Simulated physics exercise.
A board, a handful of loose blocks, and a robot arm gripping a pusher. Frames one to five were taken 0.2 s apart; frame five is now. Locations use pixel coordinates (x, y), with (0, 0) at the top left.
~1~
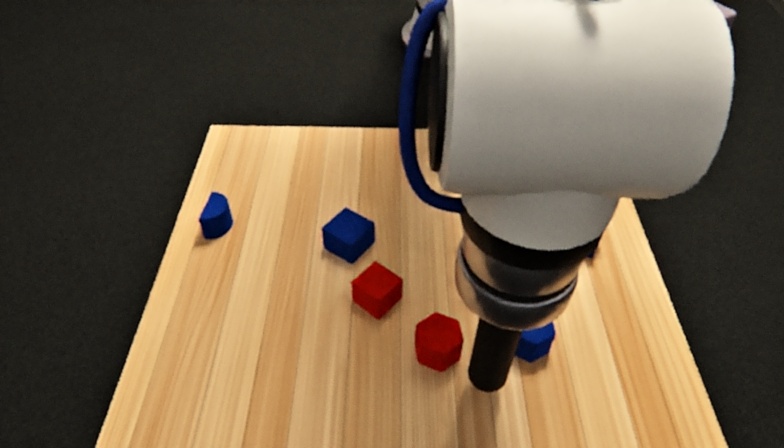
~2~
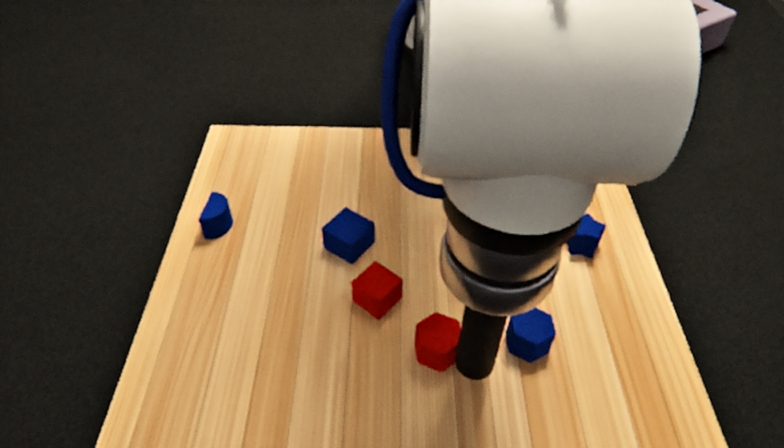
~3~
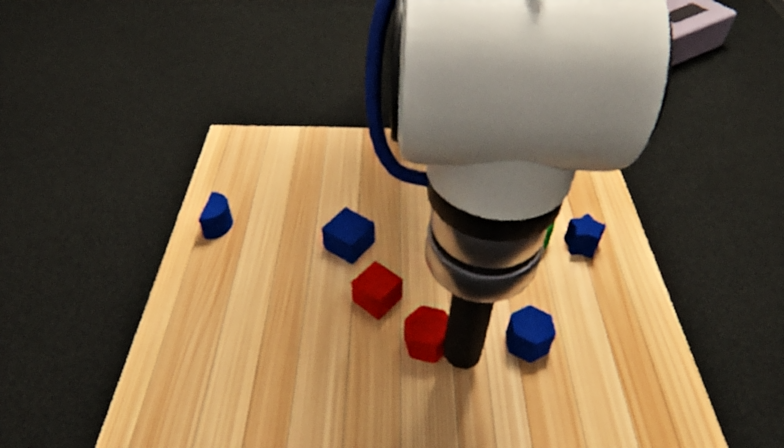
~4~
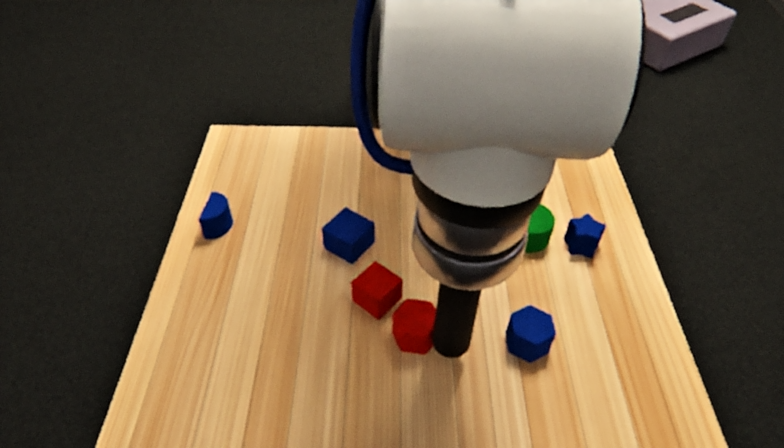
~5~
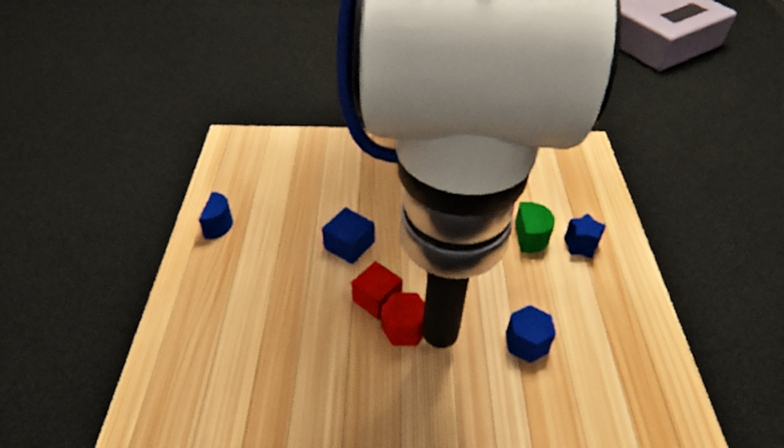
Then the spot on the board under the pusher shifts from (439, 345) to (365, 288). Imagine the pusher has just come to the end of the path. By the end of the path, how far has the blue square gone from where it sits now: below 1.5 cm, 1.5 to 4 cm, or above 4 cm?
Result: Under 1.5 cm.
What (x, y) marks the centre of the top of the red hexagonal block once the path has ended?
The middle of its upper face should be somewhere near (334, 289).
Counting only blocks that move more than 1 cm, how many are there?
There will be two blocks that move more than 1 cm.
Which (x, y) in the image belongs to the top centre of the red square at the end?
Somewhere near (333, 254).
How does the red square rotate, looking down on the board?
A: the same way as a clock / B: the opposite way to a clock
I choose A.
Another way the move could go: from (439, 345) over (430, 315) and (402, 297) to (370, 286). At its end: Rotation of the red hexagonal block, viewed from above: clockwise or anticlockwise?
Looking down, my answer is that the red hexagonal block rotates anticlockwise.
On the path given first. Halfway along, pusher at (400, 303); red square at (352, 262), turned 30° clockwise; red hexagonal block at (361, 292), turned 20° anticlockwise.
At the end, pusher at (364, 275); blue square not moved; red square at (333, 254), turned 65° clockwise; red hexagonal block at (334, 289), turned 70° anticlockwise.
